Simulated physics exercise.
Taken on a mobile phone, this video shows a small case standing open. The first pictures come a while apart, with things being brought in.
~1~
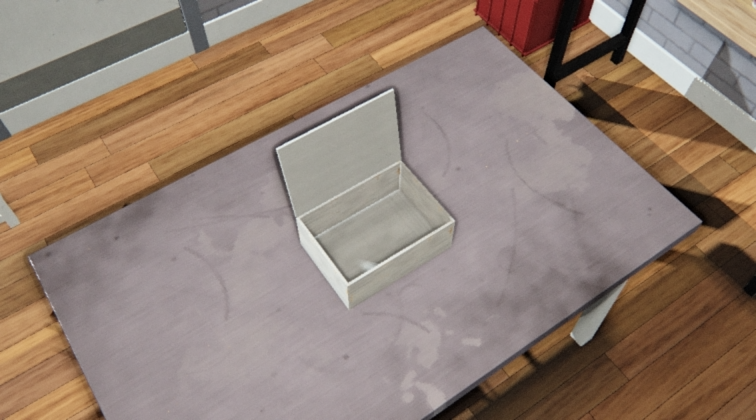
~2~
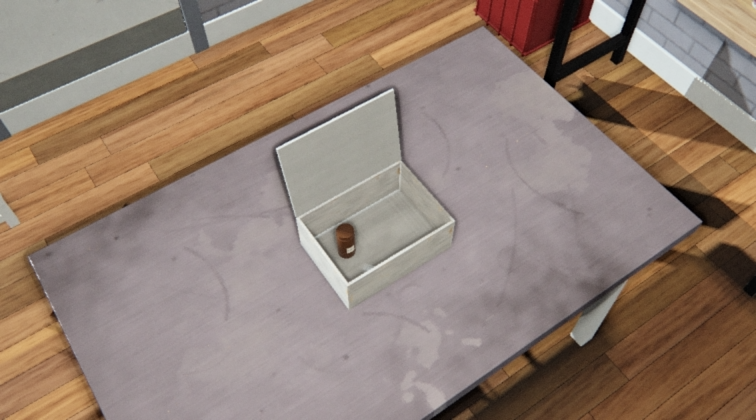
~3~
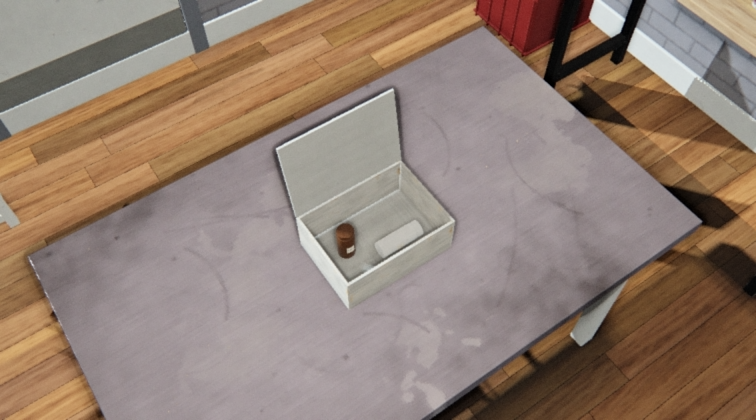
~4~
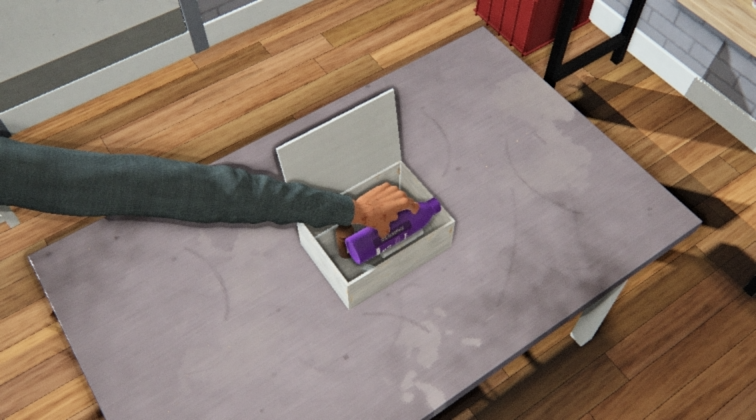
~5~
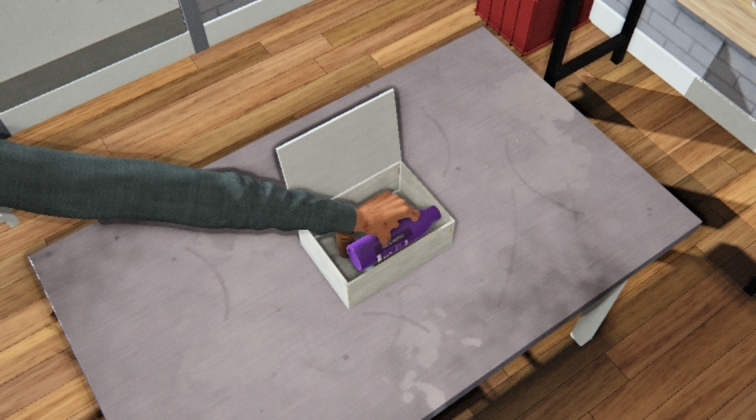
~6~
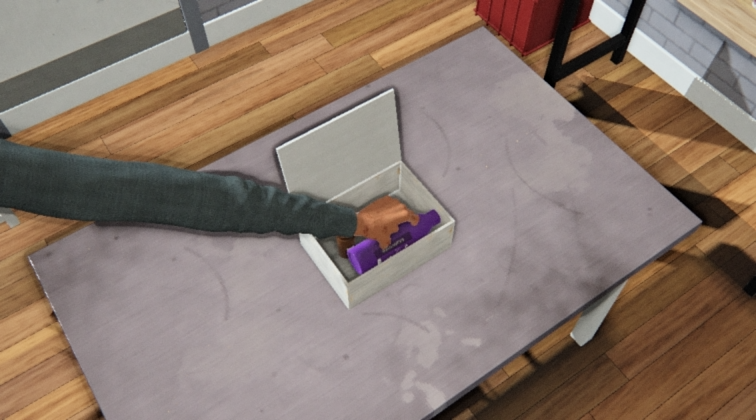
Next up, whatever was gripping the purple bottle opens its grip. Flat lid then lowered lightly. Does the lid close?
The lid drops into place.
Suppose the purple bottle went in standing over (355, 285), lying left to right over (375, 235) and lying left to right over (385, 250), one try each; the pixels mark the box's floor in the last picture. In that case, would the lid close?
The lid stays partly open the first time, goes all the way down the second time and goes all the way down the third time.
Then, 1.00 s on from there, lid starting down; purple bottle shifted about its own width near (397, 249); white shaker shifted about its own width.
Then, 1.80 s on from there, lid 47° above the rim; purple bottle shifted about its own width near (395, 247); white shaker shifted well along.
Then, 2.40 s on from there, lid shut; purple bottle shifted about its own width near (395, 247); white shaker shifted well along.
In the end, lid shut; moved from the start, white shaker and purple bottle; brown shaker unmoved. At the end, from the last picture's camera, purple bottle near (394, 246).
